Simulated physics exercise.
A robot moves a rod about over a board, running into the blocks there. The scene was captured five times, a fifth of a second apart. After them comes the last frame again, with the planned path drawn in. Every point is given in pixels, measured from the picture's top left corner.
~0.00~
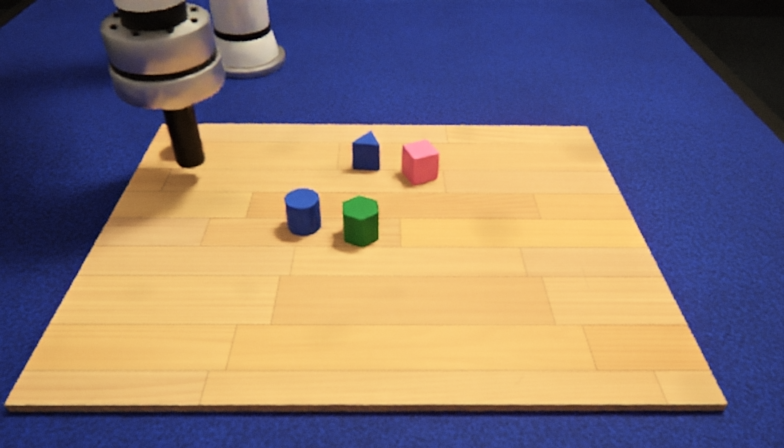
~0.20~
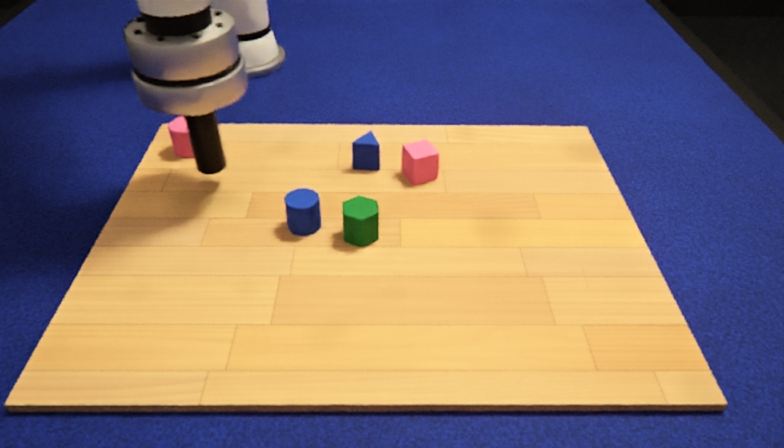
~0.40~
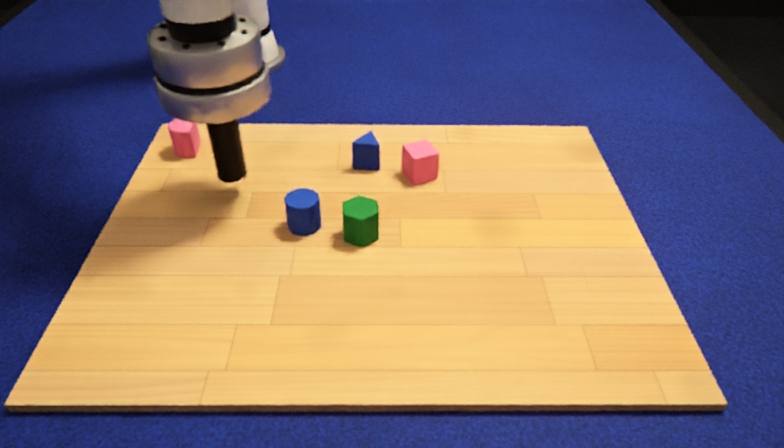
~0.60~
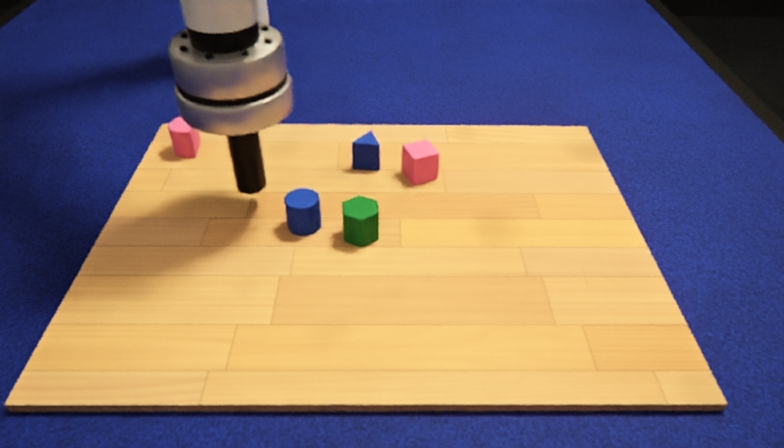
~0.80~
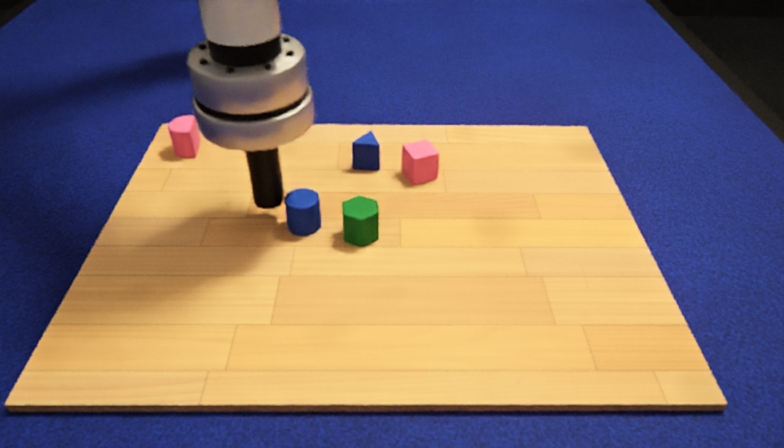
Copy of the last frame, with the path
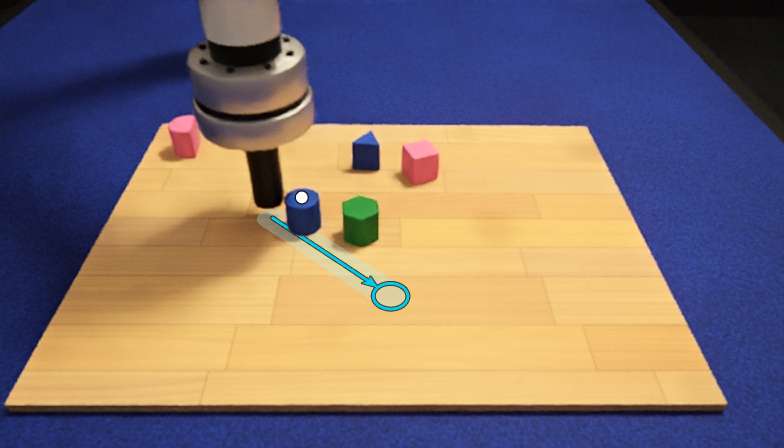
Robot arm with a black rod moving right and nearer across a wooden board toward a blue cylinder, the blocks staying still.
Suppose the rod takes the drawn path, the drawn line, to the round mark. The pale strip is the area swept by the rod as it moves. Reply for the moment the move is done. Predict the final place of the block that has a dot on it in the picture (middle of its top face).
The middle of its top is at (349, 209).
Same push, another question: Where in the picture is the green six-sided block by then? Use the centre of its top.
I'd place it at (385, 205), taking the centre of its top.
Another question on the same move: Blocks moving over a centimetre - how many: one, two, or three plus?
Two get moved.
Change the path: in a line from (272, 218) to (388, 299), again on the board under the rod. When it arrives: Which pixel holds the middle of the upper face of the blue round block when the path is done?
In the picture, it is at (346, 209).
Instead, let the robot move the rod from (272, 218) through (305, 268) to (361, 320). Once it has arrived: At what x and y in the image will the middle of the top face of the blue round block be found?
The spot you're after is about (318, 206) in the image.
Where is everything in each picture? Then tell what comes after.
The first frame shows rod tip (191, 161); block tops, blue round block (302, 197); green six-sided block (360, 207).
The second frame shows rod (212, 167); blocks unchanged.
The third frame shows rod (233, 175); blocks unchanged.
The fourth frame shows rod (252, 186); blocks unchanged.
The fifth frame shows rod (270, 200); blue round block (302, 197); green six-sided block (360, 207).
Path on the board, straight from (272, 218) to (391, 296); the dot is on the blue round block.
The first path, step by step. One third of the way, rod (307, 224); blue round block (339, 206); green six-sided block (376, 205), turned 15° clockwise.
Two thirds of the way, rod (347, 250); blue round block (349, 209); green six-sided block (385, 205).
At the end, rod (391, 278); blue round block (349, 209); green six-sided block (385, 205).
